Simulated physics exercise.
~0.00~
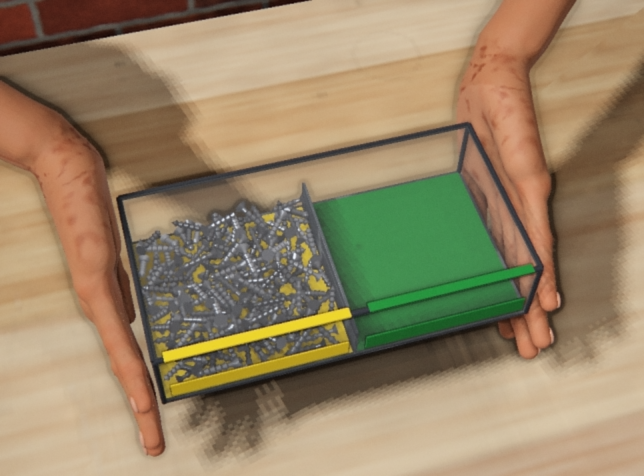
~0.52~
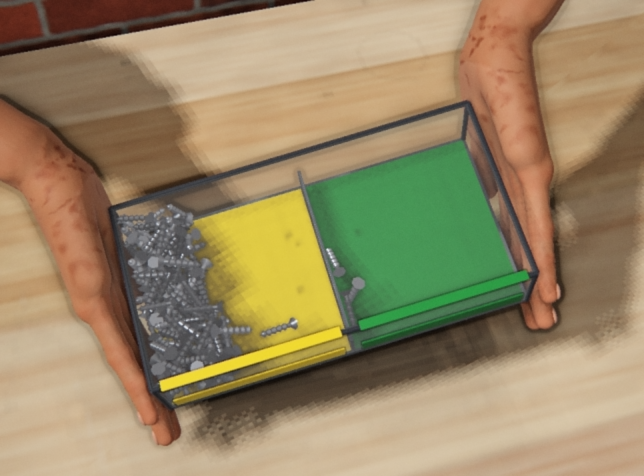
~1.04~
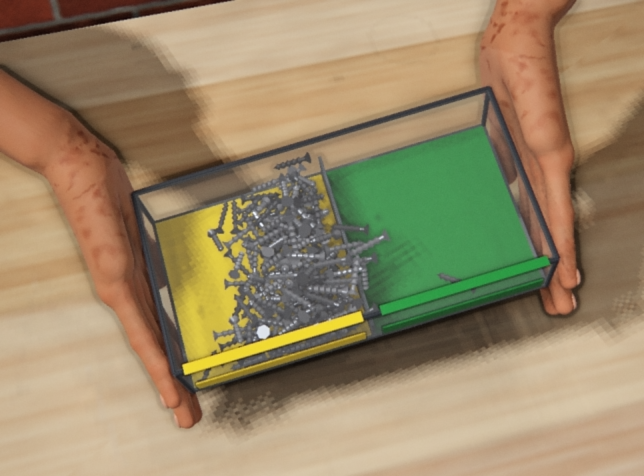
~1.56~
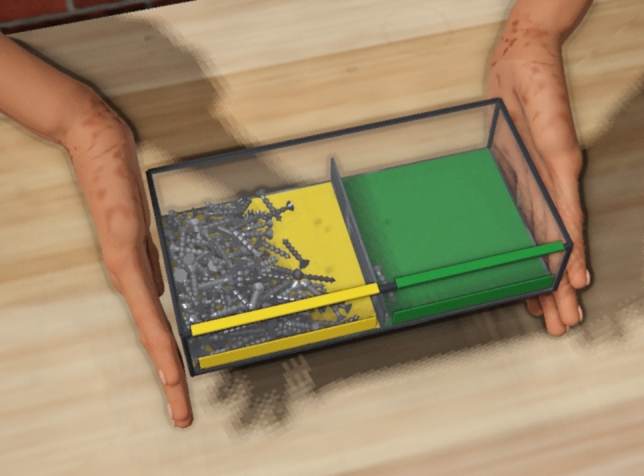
On a pale wooden table before a strip of red brick wall, seen from above at a slant, two hands hold a clear, dark-edged box. A partition divides its yellow left section from its green right section, and a heap of grey screws covers the yellow floor. The hands shake and tilt the box, and the screws slide into a pile at the far left, baring much of the yellow. They then surge right against the partition, before sliding back left. At the end, the screws lie in the yellow section, mostly toward its left, while the green looks empty.
